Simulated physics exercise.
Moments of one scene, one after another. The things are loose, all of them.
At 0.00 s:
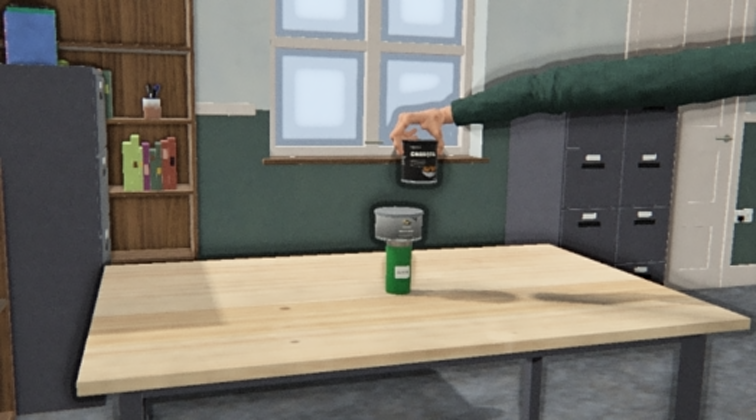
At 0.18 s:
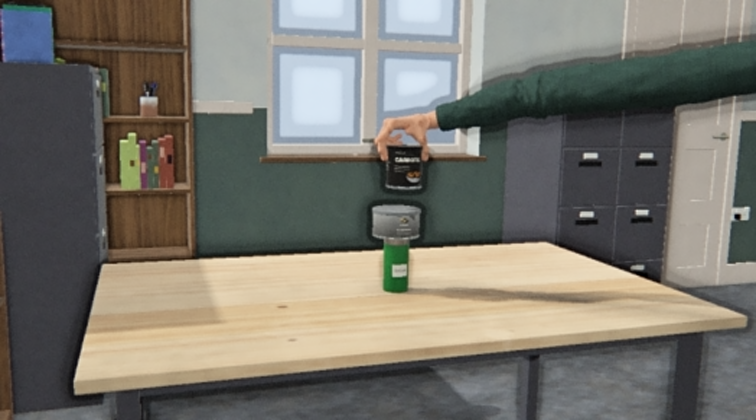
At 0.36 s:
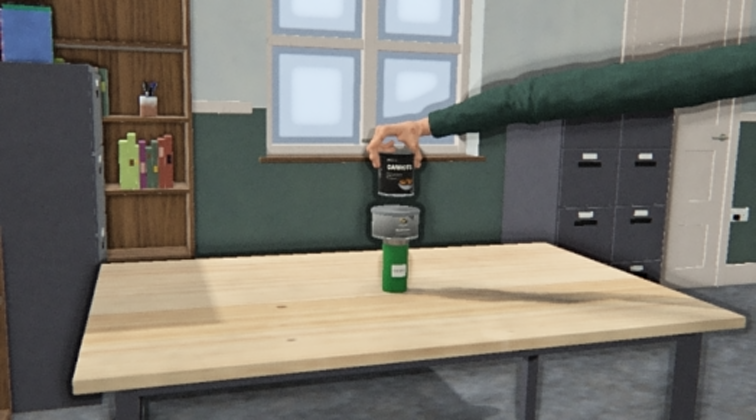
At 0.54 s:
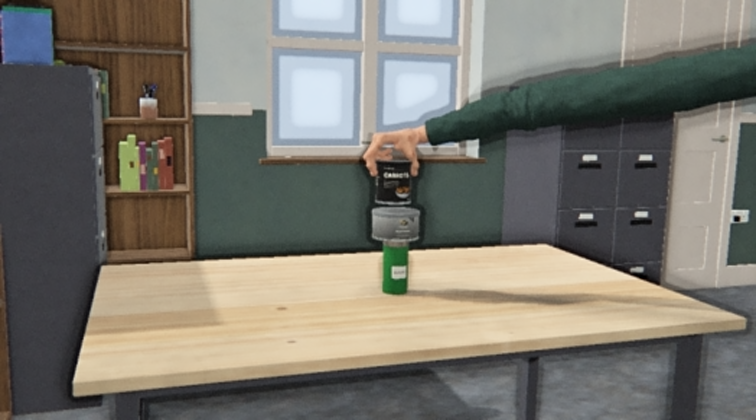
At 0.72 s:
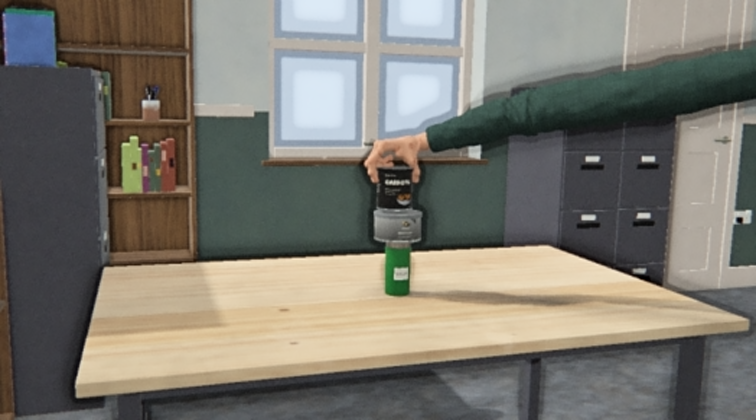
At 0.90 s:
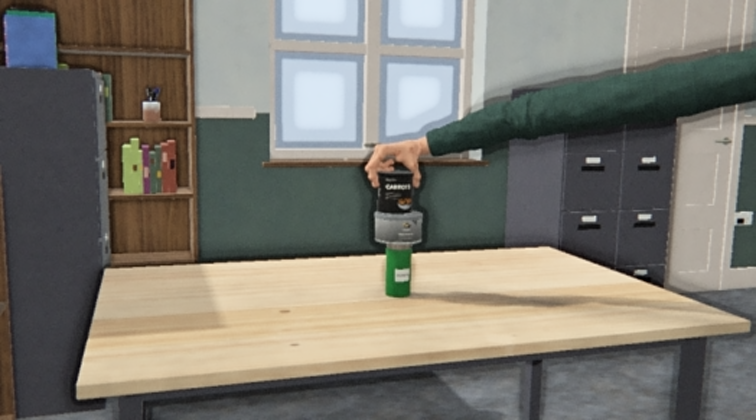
In an office with shelves and cabinets, a green-sleeved arm reaching from the right moves a black pot slightly left and lowers it onto a grey tub atop a green cylinder on a wooden table, keeping hold of it.
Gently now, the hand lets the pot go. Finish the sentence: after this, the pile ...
After this, the pile stays put.
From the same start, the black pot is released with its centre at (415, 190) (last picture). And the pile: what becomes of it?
The pile then stays upright.
After 1.10 s, nothing has stirred.
After 1.30 s, black pot resting near (395, 193).
At rest (2.0 s), all 3 in place. Seen from the same camera at the end, black pot near (395, 193). The pile holds.
